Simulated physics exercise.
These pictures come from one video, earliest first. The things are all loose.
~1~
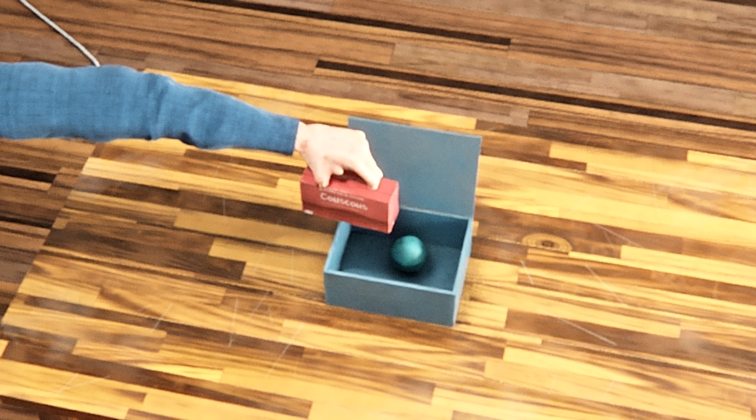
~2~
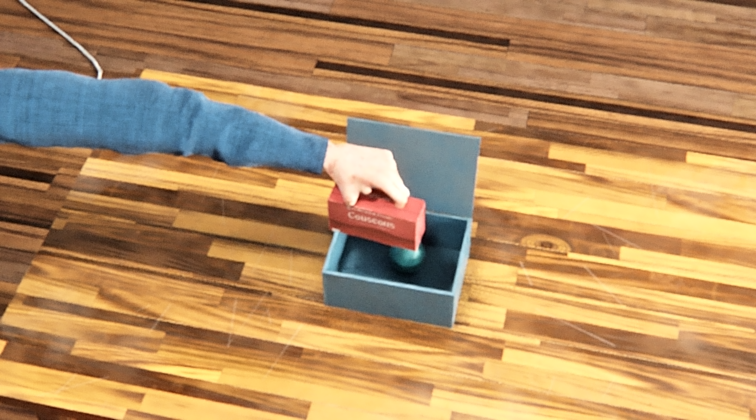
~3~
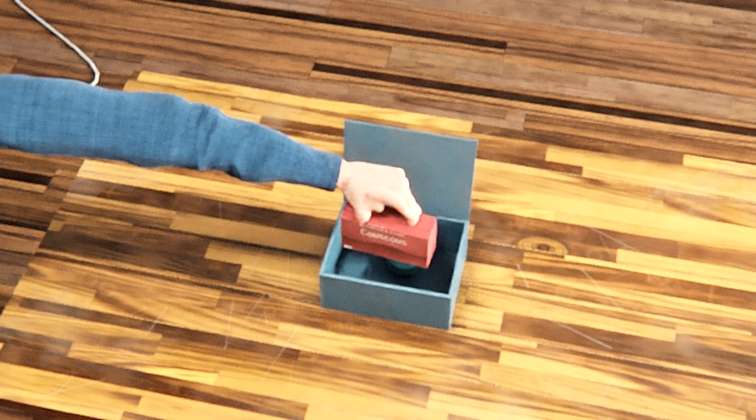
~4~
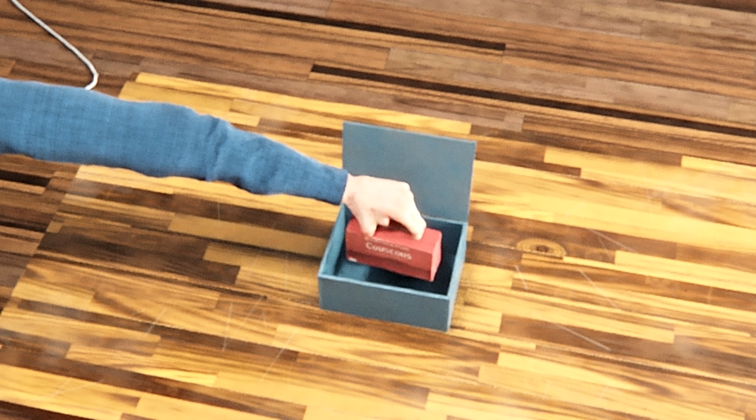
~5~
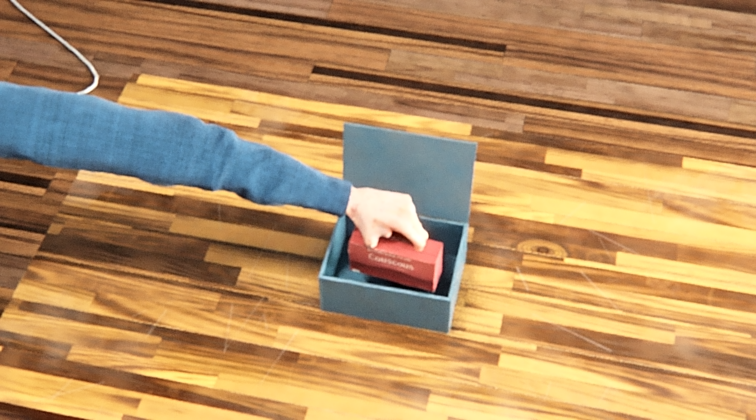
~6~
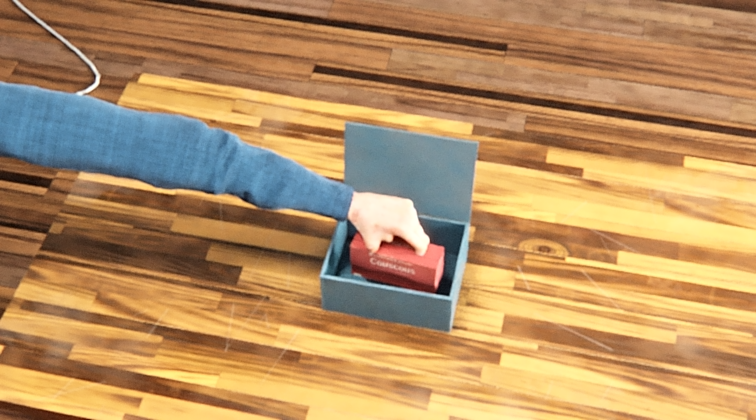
A hand in a blue sleeve held a red carton over an open blue-grey box with a turquoise ball inside, then moved it right and lowered it into the box, still gripping it.
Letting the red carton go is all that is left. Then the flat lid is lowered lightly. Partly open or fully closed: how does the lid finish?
Fully closed.
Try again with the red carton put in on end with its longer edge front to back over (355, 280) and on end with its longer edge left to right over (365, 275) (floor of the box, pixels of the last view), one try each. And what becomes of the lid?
Open, then open.
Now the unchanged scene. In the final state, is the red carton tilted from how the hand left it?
Well, the red carton stays just as set.
Then, 1.00 s later than the last frame, lid starting down; red carton moved a little near (397, 284).
Then, 1.60 s later than the last frame, lid 56° above the rim; red carton moved a little near (397, 284).
Then, 1.90 s later than the last frame, lid 20° above the rim; red carton moved a little near (397, 284).
When it is over, lid shut; moved from the start, red carton; turquoise ball as before. End places, in pixels of the last picture, red carton near (397, 284).
